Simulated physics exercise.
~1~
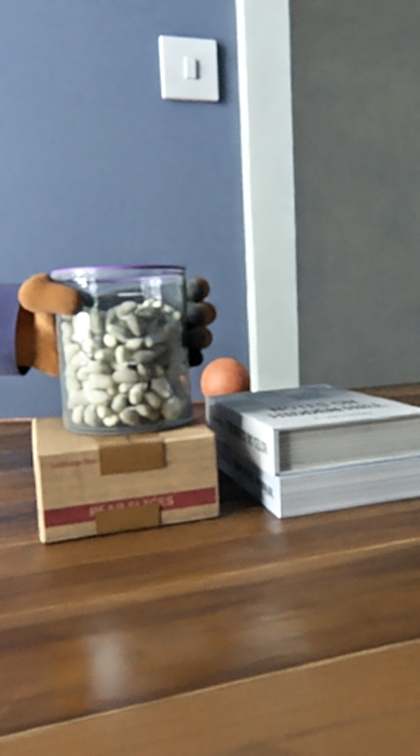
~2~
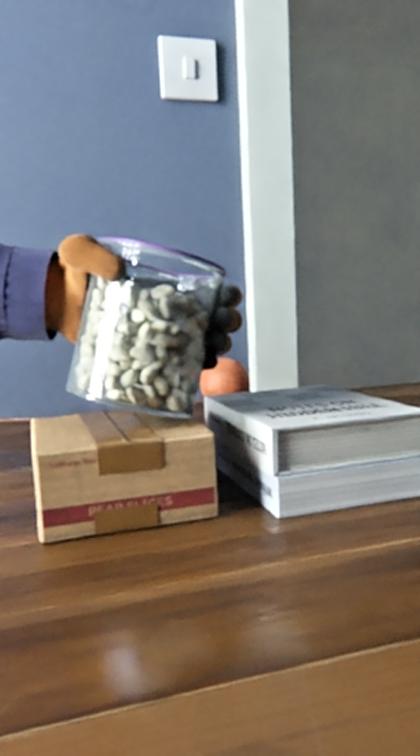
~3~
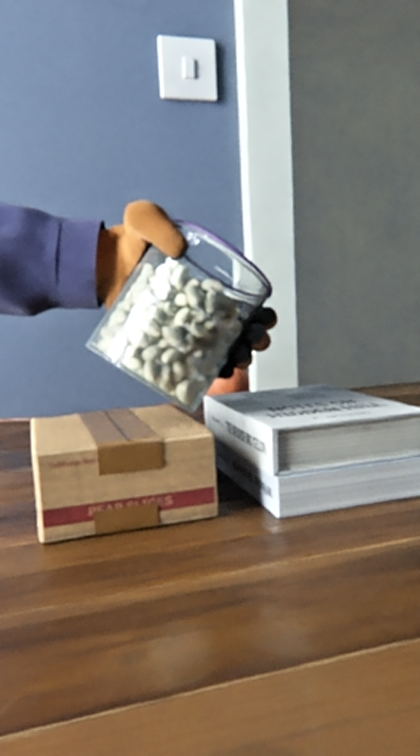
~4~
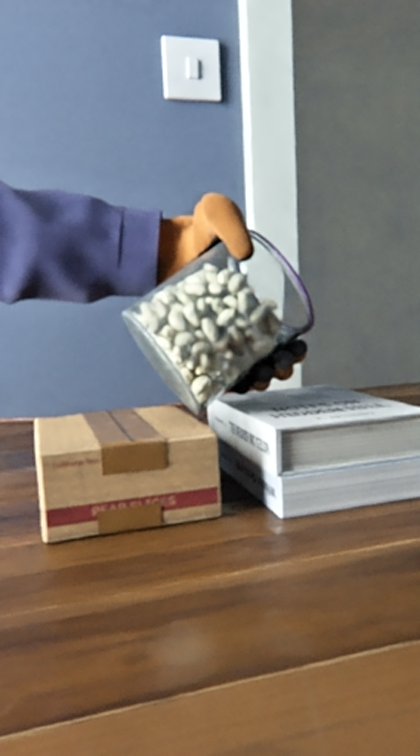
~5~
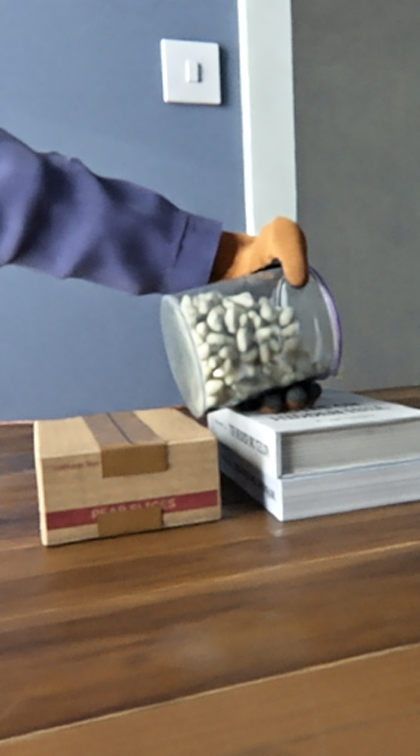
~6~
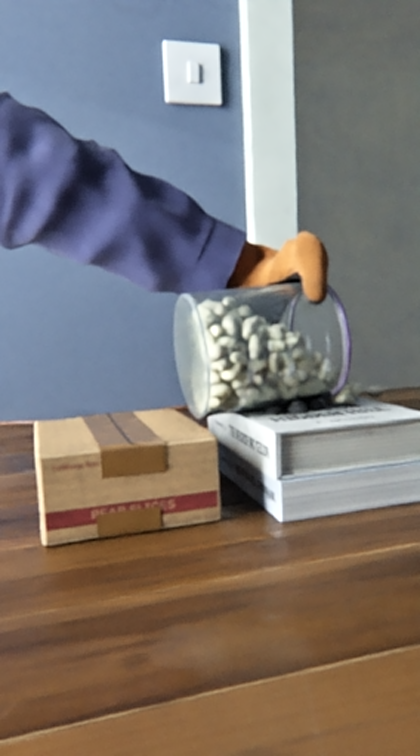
A gloved hand lifts a clear beaker and tips it onto books, spilling some white beans.
